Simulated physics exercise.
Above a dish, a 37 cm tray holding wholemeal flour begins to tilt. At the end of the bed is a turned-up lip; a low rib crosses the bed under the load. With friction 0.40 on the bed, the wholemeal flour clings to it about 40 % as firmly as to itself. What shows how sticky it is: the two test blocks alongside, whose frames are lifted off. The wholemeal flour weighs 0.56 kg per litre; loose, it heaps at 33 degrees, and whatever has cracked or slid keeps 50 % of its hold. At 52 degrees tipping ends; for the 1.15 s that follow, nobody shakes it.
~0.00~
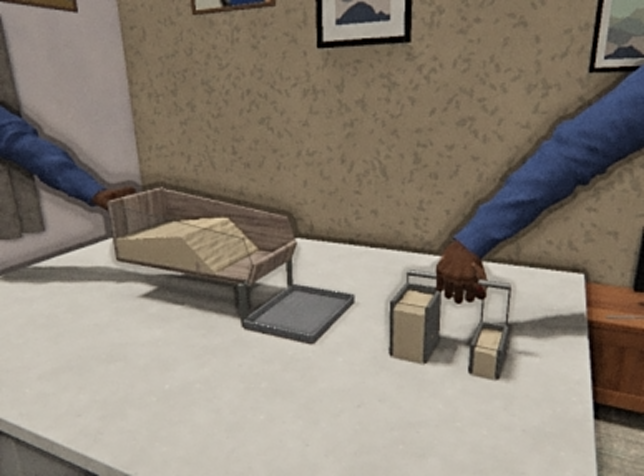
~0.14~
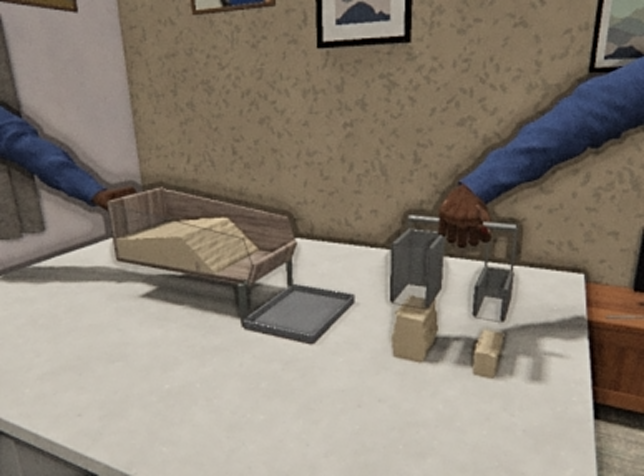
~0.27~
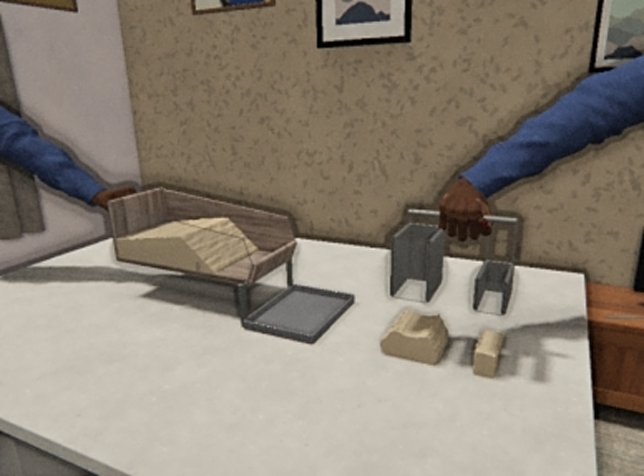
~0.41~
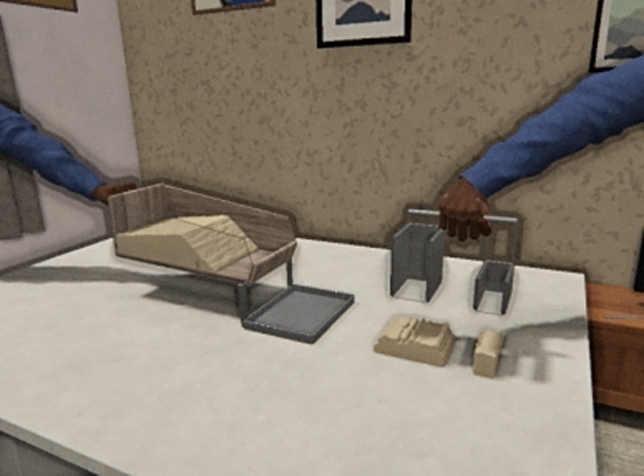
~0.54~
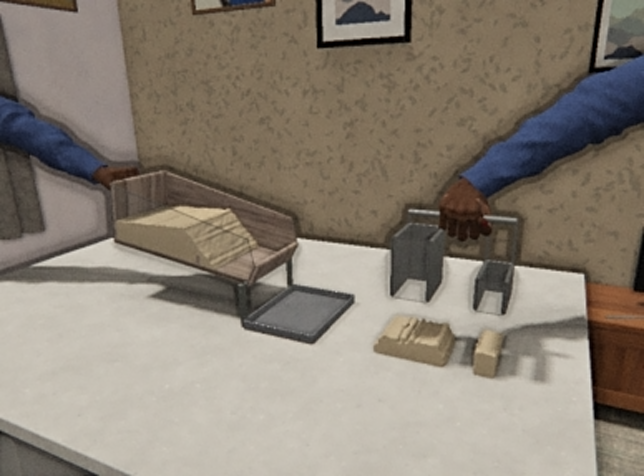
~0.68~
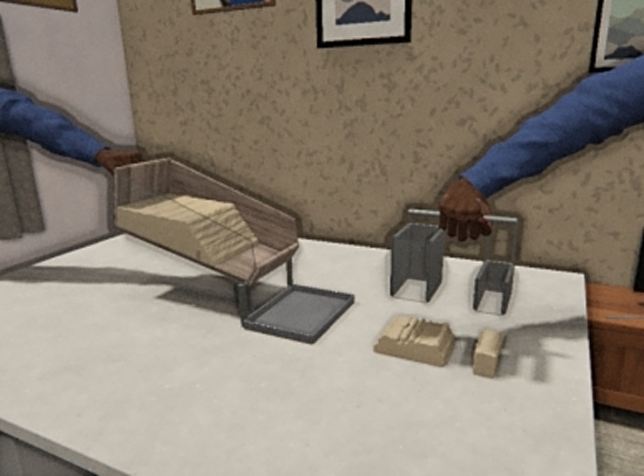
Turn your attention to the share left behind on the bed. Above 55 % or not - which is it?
Not above; it is below 55 %.
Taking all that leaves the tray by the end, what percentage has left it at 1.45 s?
Close to 0 in a hundred.
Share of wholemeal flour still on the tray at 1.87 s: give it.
I'd put it near 90 in a hundred.
After 1.03 s, the tilt is 27 degrees and 100 % is on the bed.
After 1.45 s, the tilt is 44 degrees and 100 % is on the bed.
After 1.87 s, the tilt is 52 degrees and 92 % is on the bed.
After 2.29 s, the tilt is 52 degrees and 45 % is on the bed.
After 2.87 s, the tilt is 52 degrees and 40 % is on the bed.
